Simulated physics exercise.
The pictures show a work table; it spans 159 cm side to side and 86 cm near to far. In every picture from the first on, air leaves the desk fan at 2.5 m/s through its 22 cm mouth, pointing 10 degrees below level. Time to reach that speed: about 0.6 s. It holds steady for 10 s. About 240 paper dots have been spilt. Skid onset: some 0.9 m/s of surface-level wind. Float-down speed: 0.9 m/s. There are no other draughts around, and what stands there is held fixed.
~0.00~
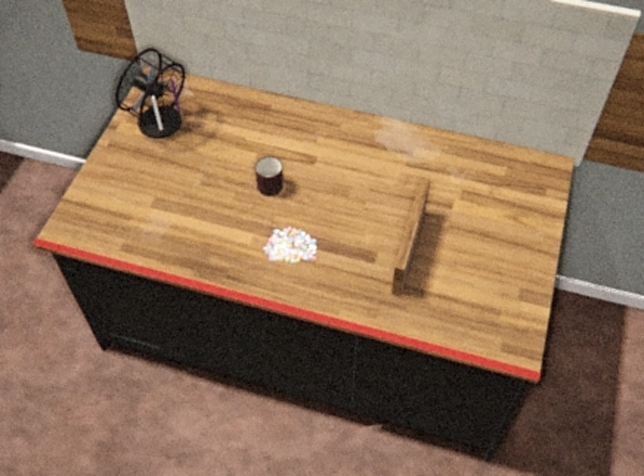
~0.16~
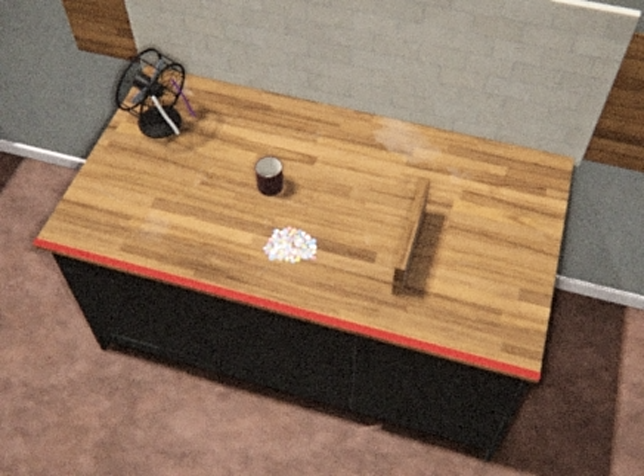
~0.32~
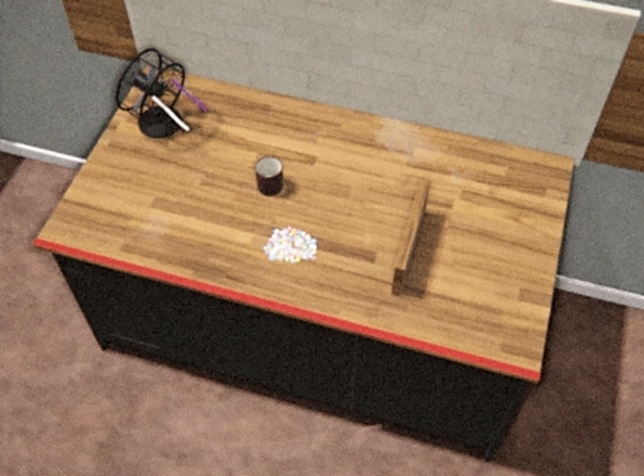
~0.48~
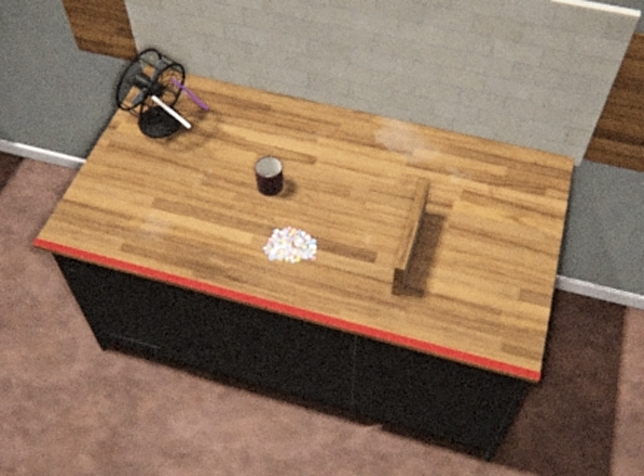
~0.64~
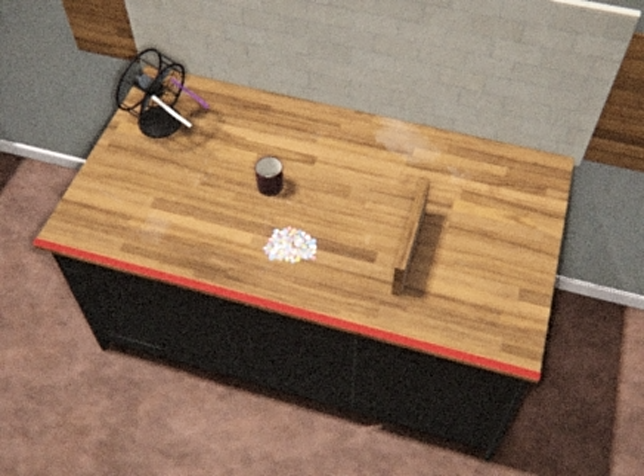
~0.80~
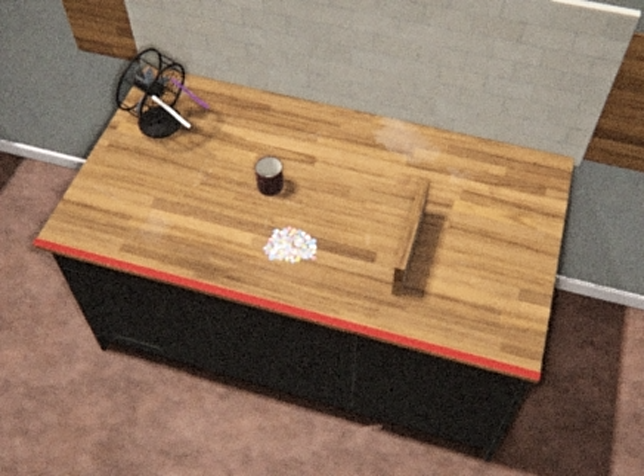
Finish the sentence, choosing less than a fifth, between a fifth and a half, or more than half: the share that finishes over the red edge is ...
The share that finishes over the red edge is more than half.
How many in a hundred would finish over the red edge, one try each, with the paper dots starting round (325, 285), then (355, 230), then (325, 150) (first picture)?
Going through the three spots in order, you'd get 100 percent, 70 percent and 0 percent.
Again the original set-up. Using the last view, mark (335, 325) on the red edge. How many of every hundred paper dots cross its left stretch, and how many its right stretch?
50 % left, 50 % right.
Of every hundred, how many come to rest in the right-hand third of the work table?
0 %.
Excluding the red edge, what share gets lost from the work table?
The share comes to some 0 per cent.
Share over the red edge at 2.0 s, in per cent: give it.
About 70 %.
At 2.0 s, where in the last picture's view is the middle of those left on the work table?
I'd aim at pixel (352, 288) or close to it.
After 2.0 s the count stands so, 69 % are over the red edge; the middle of those still in play is near (353, 306).
After 3.2 s the count stands so, 93 % are over the red edge.
After 5.5 s the count stands so, 97 % are over the red edge.
After 10.0 s, at the end, 98 % are over the red edge.
